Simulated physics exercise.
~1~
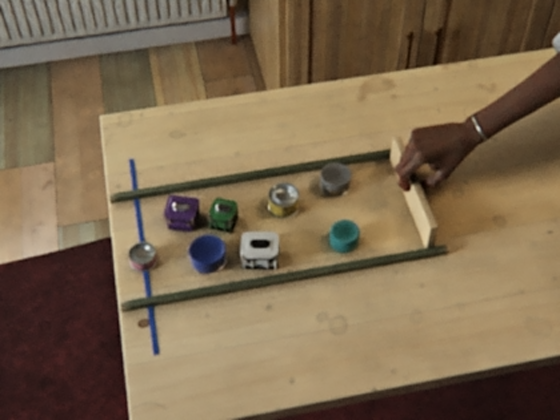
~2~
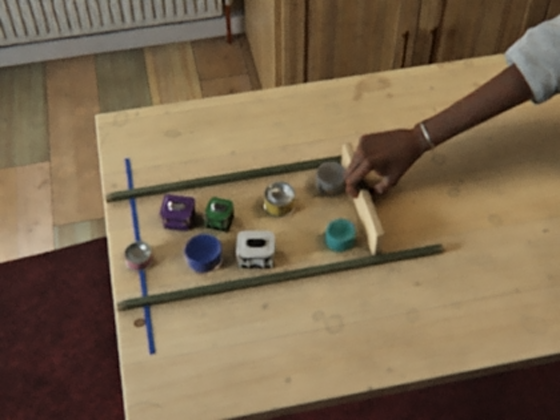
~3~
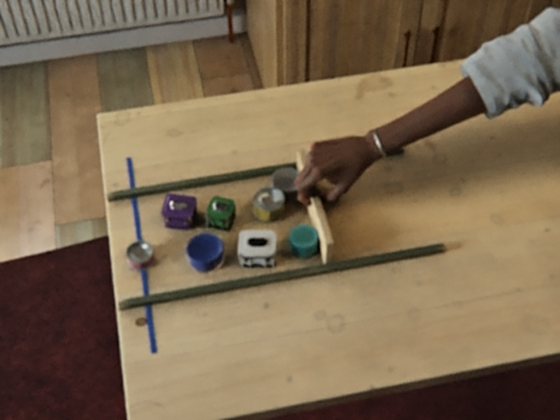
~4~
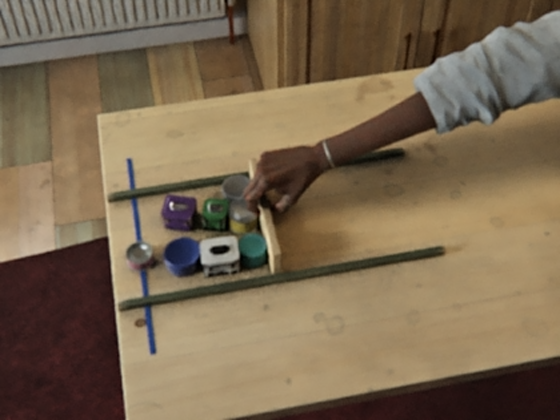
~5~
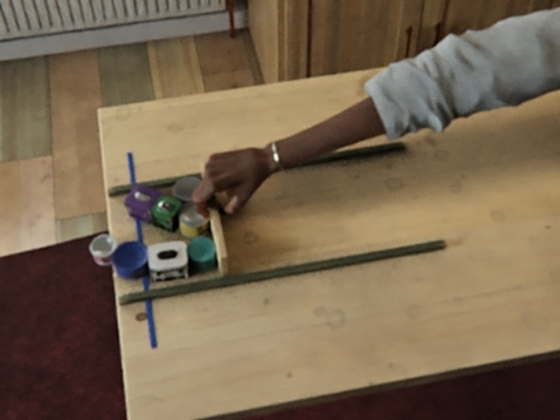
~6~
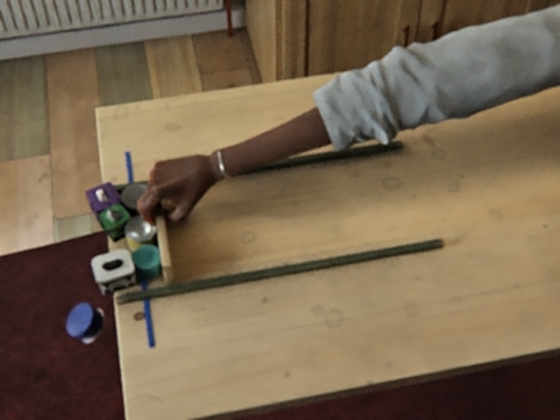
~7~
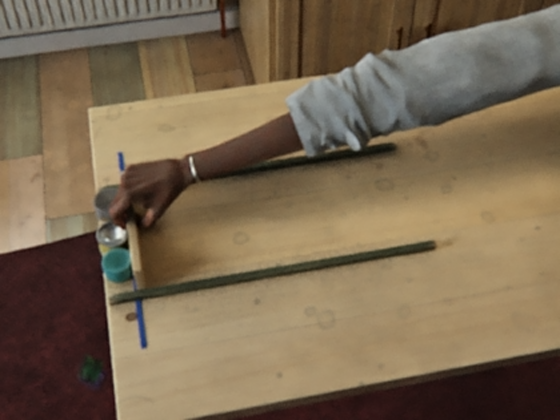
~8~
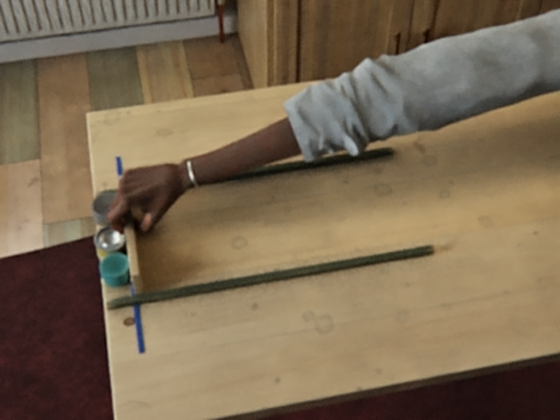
In the video, a hand slides an upright board left along a wooden table between two dark rods, gathering small pots, cases and a turquoise lid. Several items, including the blue pot and white case, drop off the left edge before the board stops at the blue tape, with the turquoise lid still at the edge.
